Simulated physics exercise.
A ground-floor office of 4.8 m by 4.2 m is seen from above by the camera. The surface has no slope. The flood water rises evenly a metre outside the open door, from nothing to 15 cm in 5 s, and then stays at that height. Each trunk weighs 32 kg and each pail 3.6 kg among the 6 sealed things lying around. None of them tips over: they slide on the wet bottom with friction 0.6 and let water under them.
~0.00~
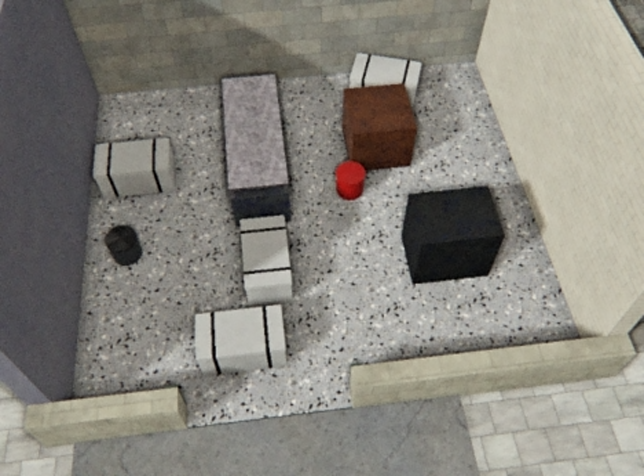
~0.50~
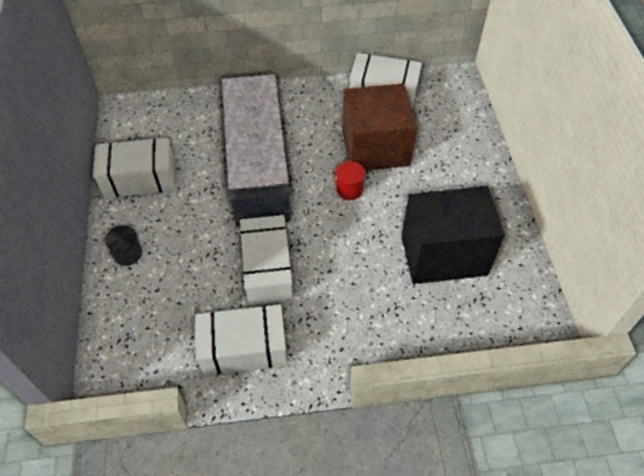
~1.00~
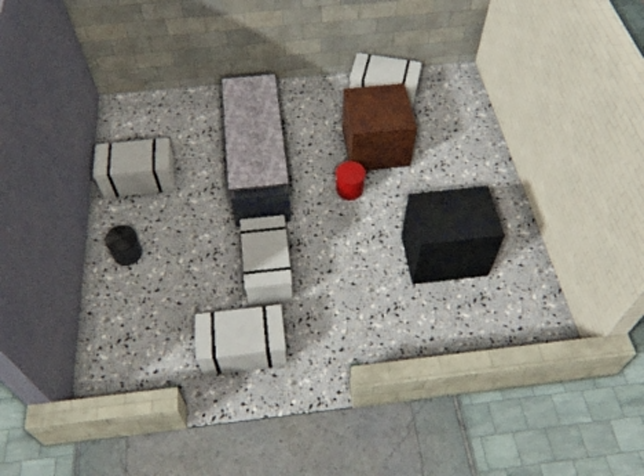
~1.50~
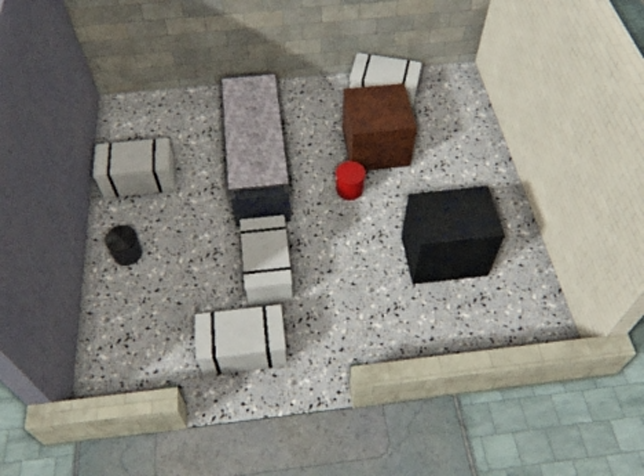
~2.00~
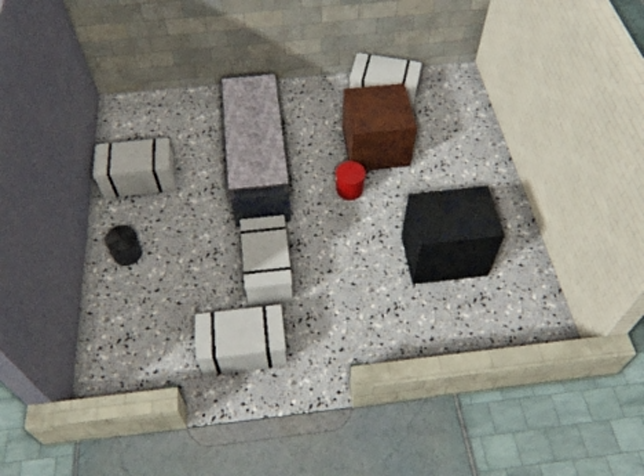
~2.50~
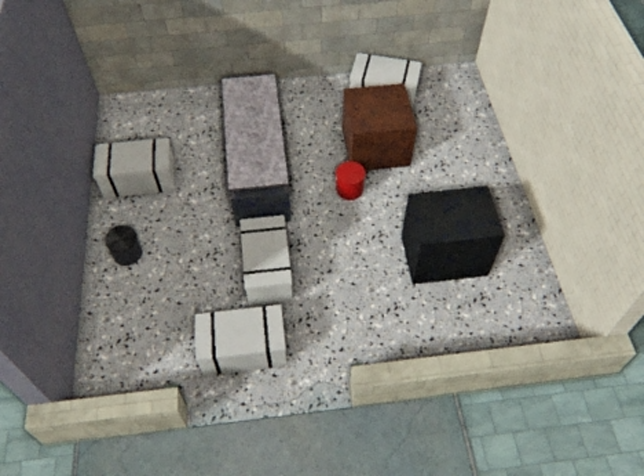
Water spread over the pale paving outside and then crept across the grey slab by the open doorway, while the red pail, boxes and blocks on the speckled floor inside stayed still and dry.
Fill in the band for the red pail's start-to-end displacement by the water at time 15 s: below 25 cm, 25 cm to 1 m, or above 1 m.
Displacement band: Above 1 m.
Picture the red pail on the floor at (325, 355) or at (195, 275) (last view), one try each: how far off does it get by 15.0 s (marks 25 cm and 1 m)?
Goes far off, then goes a bit.
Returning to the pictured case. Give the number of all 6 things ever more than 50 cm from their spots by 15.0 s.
All told, that gives 2.
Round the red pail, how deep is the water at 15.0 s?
Depth approx. 7 cm.
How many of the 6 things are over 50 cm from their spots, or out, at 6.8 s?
By that time the total stands at 0.
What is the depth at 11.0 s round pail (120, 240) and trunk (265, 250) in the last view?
I'd estimate 5 cm for the first and 4 cm for the second.
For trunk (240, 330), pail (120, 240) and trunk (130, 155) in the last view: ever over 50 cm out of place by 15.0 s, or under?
Well, in sequence it's smaller, farther, smaller.
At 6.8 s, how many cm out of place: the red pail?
About 10 cm out of place.
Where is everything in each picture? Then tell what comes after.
The first picture shows the red pail at (351, 173), on the bottom; water covers 0.0 m2; 0 of 6 have shifted.
The second picture shows the red pail at (351, 173), on the bottom; 0.0 m2 under water; 0 of 6 have shifted.
The third picture shows the red pail at (351, 173) rests on the ground; 0.0 m2 under water; 0 of 6 have shifted.
The fourth picture shows the red pail at (351, 173), on the bottom; 0.0 m2 under water; 0 of 6 have shifted.
The fifth picture shows the red pail at (351, 173) rests on the ground; 0.0 m2 under water; 0 of 6 have shifted.
The sixth picture shows the red pail at (351, 173), on the bottom; water covers 0.0 m2; 0 of 6 have shifted.
After 3.5 s the red pail is near (351, 173), 0.0 m from its start, aground; 0 afloat.
After 6.8 s the red pail is near (350, 166), 0.1 m from its start, aground; 0 afloat.
After 11.0 s the red pail is near (311, 94), 1.3 m from its start, aground; 1 afloat.
After 15.0 s the red pail is near (337, 82), 1.4 m from its start, afloat; 2 afloat.
